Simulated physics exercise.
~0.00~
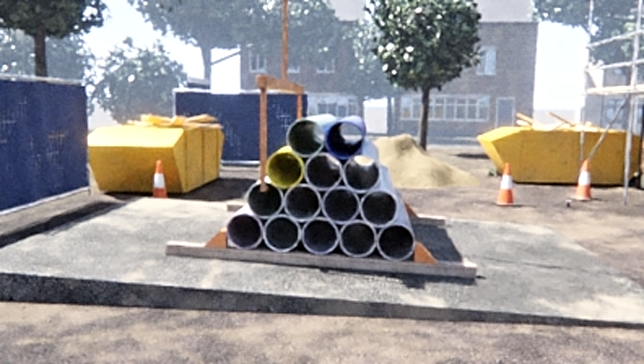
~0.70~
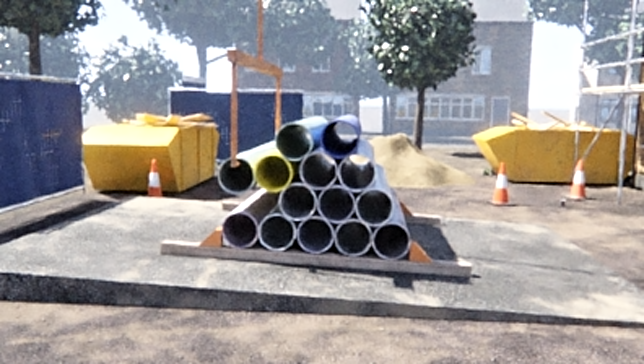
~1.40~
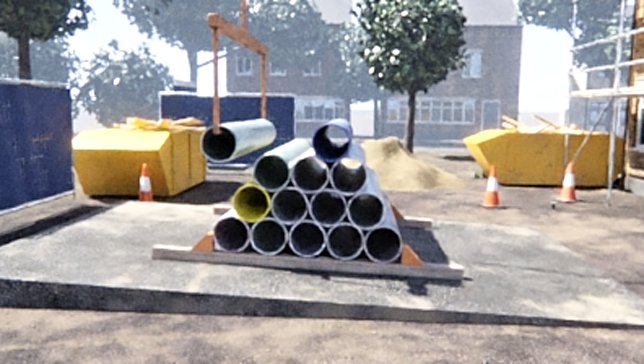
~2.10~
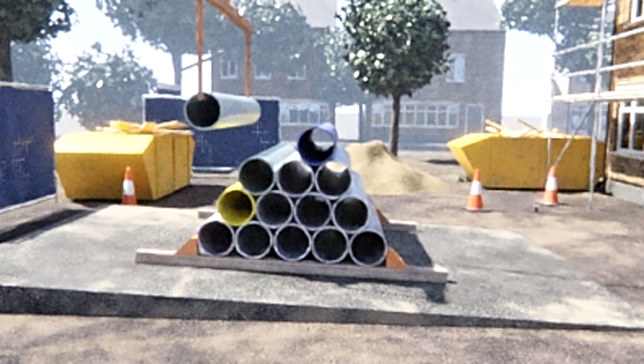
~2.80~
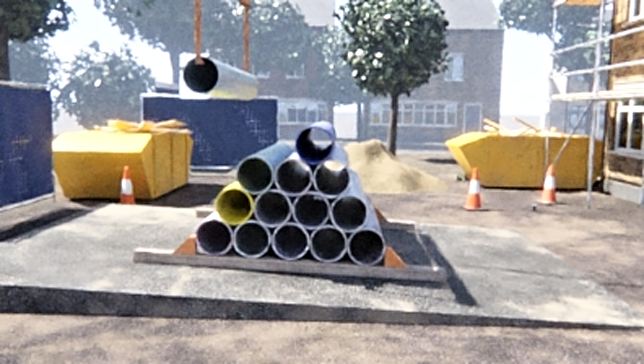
On a building site with yellow skips, traffic cones and a scaffold, steel pipes sit stacked end-on between chocks on a paved pad. An orange lifting beam holds one pipe by its hooks at the upper left of the stack. The beam rises, drawing that pipe up and away to the left, while the yellow pipe rolls slightly and drops left into a lower place. It settles there at the left edge of the pile. The beam keeps climbing with its pipe hanging clear, and the blue pipe stays put at the top.
